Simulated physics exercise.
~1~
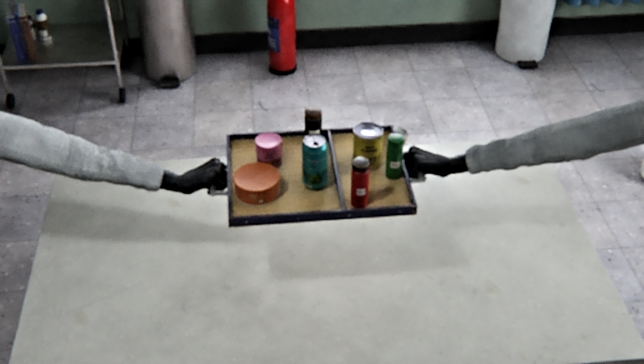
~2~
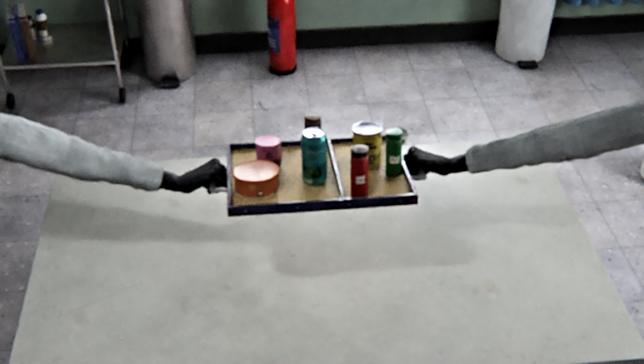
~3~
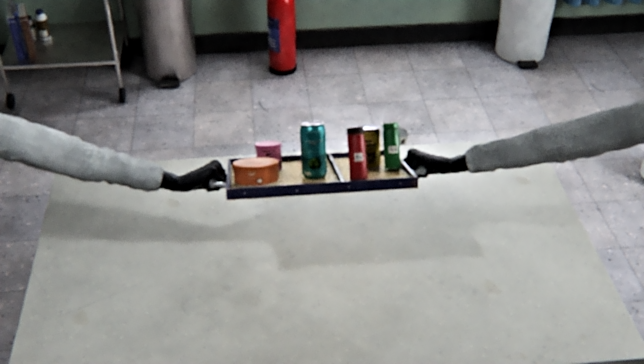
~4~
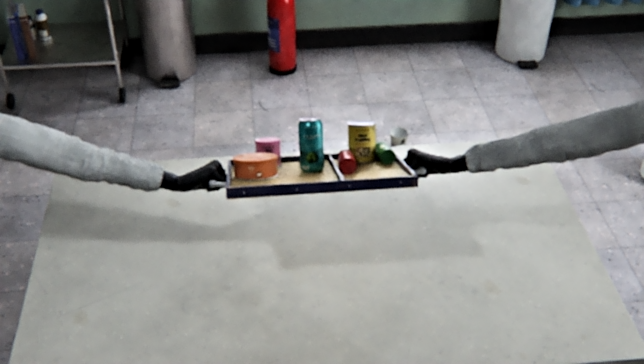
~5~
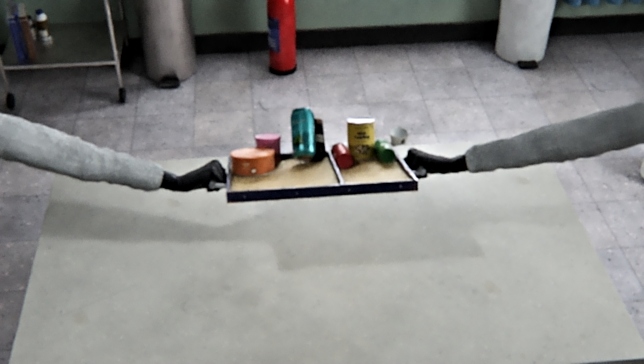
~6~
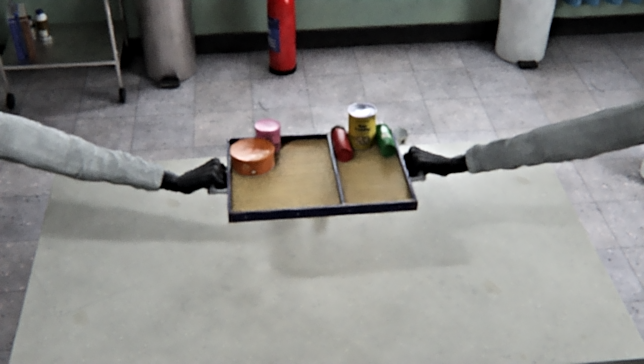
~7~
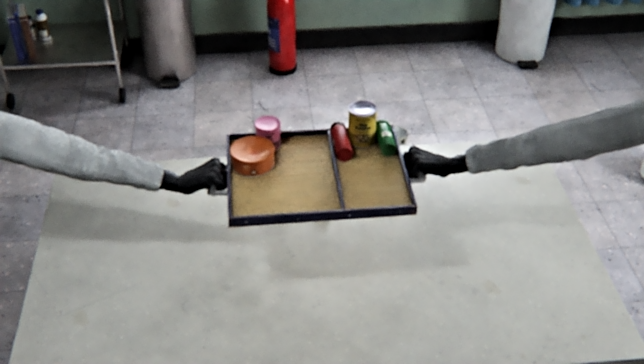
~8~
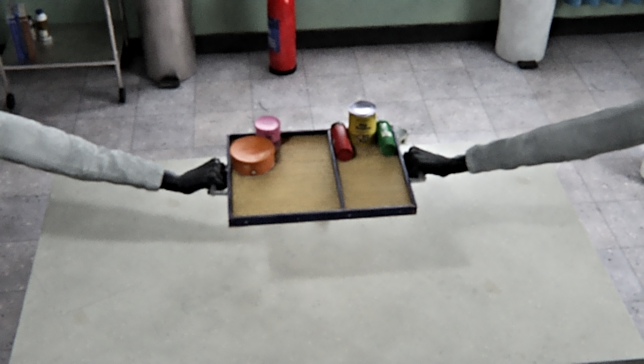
In a workshop-like room, two gloved hands tipped a divided tray away from the viewer and levelled it again, toppling the red and green containers onto their sides, while the turquoise can and black one went off the tray and the others stayed upright.
